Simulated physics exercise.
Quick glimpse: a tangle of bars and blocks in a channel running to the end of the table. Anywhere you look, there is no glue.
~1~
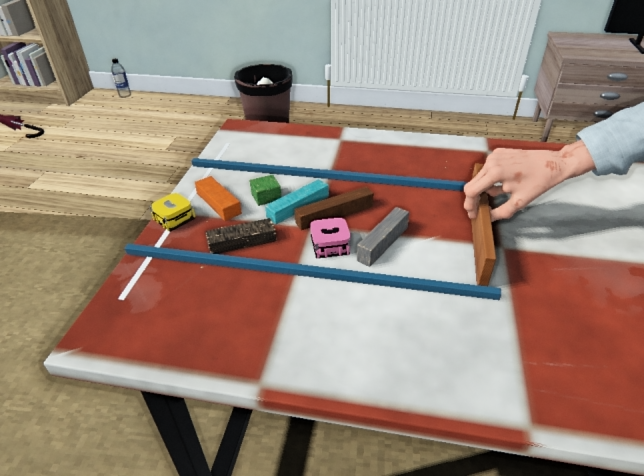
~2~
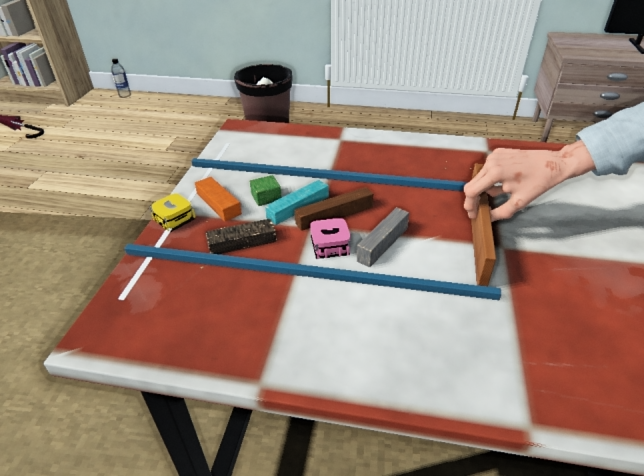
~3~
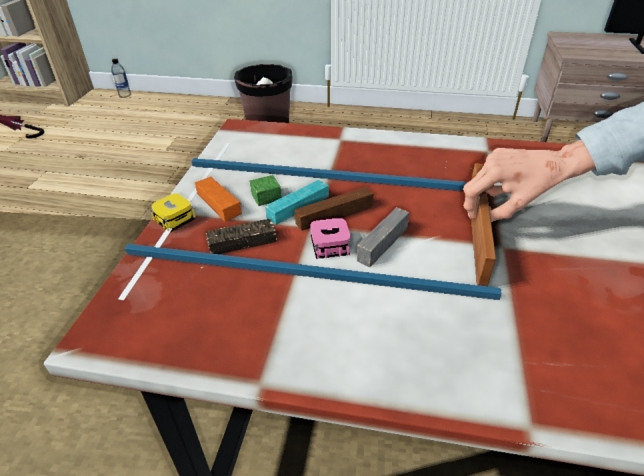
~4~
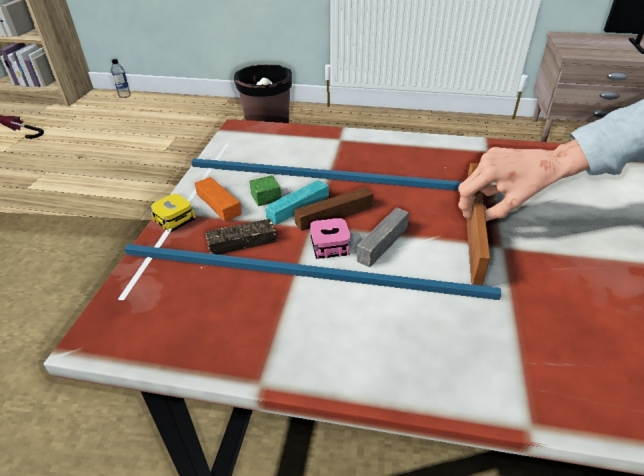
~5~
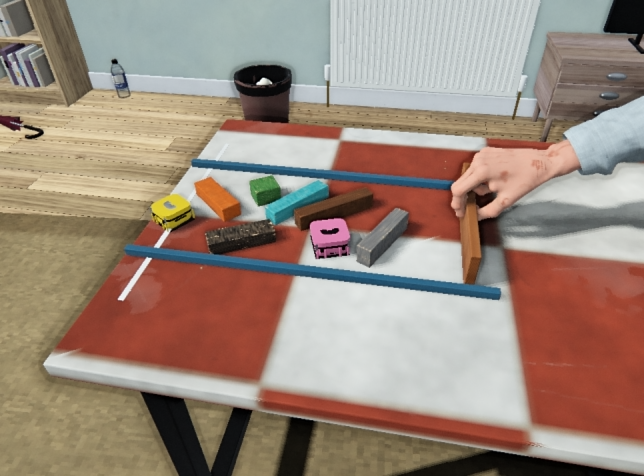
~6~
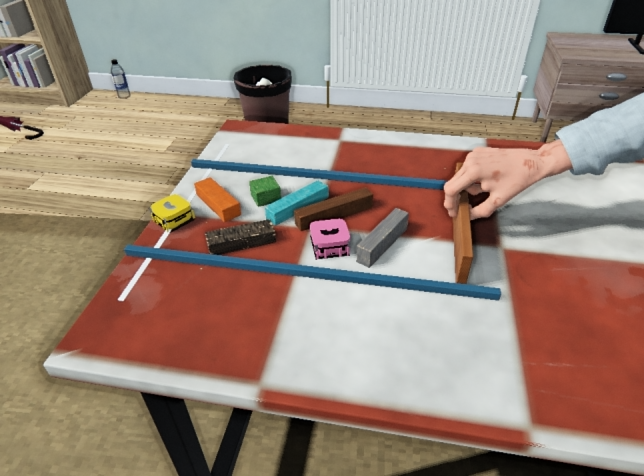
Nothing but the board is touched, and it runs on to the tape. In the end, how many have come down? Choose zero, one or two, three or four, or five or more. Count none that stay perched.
By the end, five or more have come down.
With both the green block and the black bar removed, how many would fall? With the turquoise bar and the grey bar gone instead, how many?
Result: 3, then 4.
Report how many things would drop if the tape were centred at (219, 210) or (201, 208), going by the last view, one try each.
Respectively 3 and 3.
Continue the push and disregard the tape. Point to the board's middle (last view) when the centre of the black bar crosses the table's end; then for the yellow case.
About (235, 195), and about (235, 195) for the other.
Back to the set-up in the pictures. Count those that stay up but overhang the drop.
I count 0 overhanging.
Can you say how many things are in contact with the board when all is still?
1 in contact.
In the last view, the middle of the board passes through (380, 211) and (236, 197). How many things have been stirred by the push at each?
First 1, after that 8.
Soon after, none off yet; yellow case at rest near (173, 213); orange bar at rest near (217, 199); black bar at rest near (241, 237).
Then, none off yet; yellow case at rest near (173, 213); orange bar moved a little near (204, 194); black bar moved about its own width near (176, 232).
At rest, the number that fall off is five or more; fallen, pink case, brown bar, turquoise bar, green block, black bar, orange bar and yellow case.
